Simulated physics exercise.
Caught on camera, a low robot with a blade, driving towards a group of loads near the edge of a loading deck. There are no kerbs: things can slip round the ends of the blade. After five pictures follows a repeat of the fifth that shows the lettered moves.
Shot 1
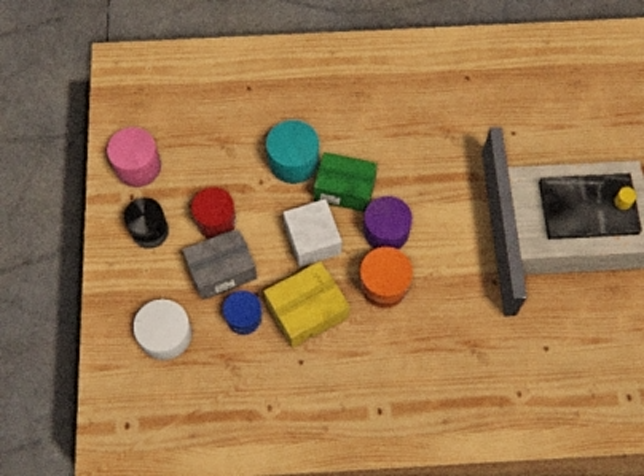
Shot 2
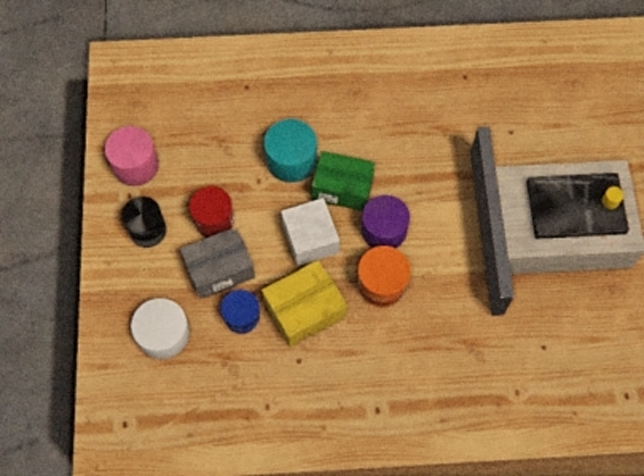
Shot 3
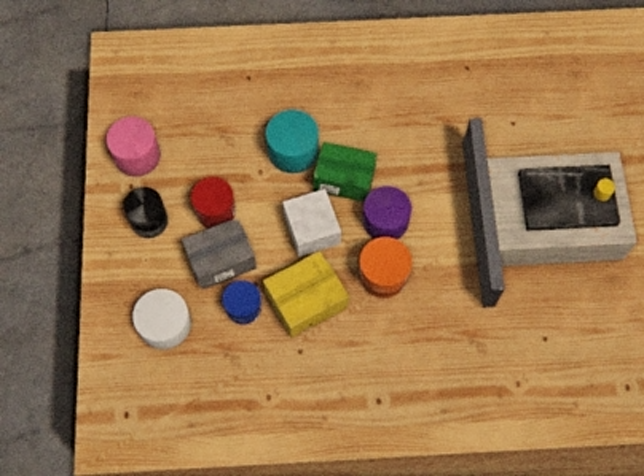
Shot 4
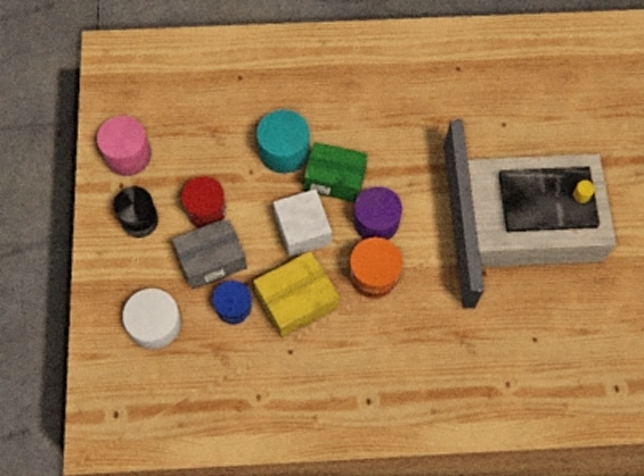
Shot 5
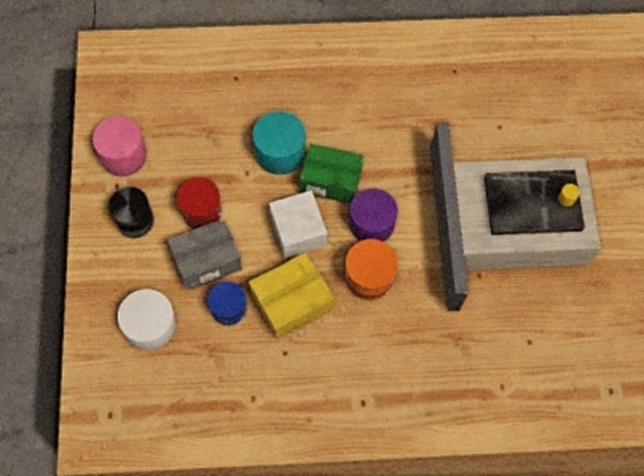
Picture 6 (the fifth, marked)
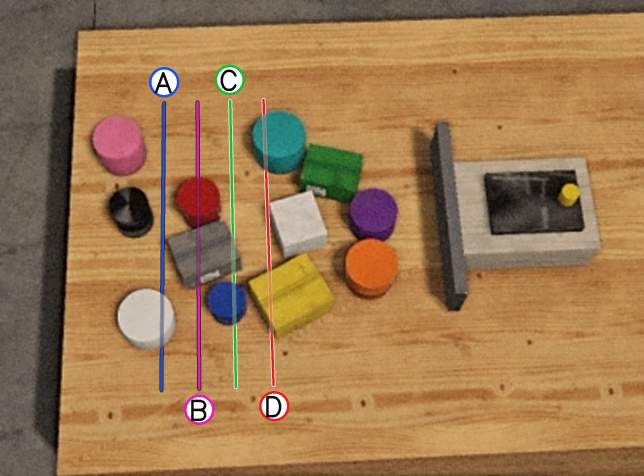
On a wooden deck, a low robot with a blade drives slowly left towards grouped loads.
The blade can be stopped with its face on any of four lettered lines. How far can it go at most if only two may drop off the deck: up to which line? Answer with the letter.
No farther than A.
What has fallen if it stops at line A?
The black canister goes over.
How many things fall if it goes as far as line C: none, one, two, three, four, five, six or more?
The count is none.
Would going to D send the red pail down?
No.
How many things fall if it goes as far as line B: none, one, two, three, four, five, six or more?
The count is none.
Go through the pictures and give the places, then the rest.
In the first frame, purple canister (388, 225); orange pail (386, 278); red pail (214, 214).
In the second frame, robot (570, 205); black canister (145, 222).
In the third frame, robot (562, 197); pink canister (135, 147).
In the fourth frame, robot (542, 199); white canister (152, 319).
In the fifth frame, robot (527, 202); green box (332, 174); grey parcel (206, 255); yellow box (291, 296).
On the marked copy, A at (163, 238); B at (198, 237); C at (233, 235); D at (268, 234).
With A. Early on, robot (424, 206); blue pail (211, 314); yellow box (269, 302).
Further on, robot (319, 210); white canister (127, 348); grey parcel (141, 284).
At the end, robot (239, 213); black canister over the edge; red pail (83, 185); one fallen.
As for the rest, B is within the limit but short; C is within the limit but short; D is within the limit but short.
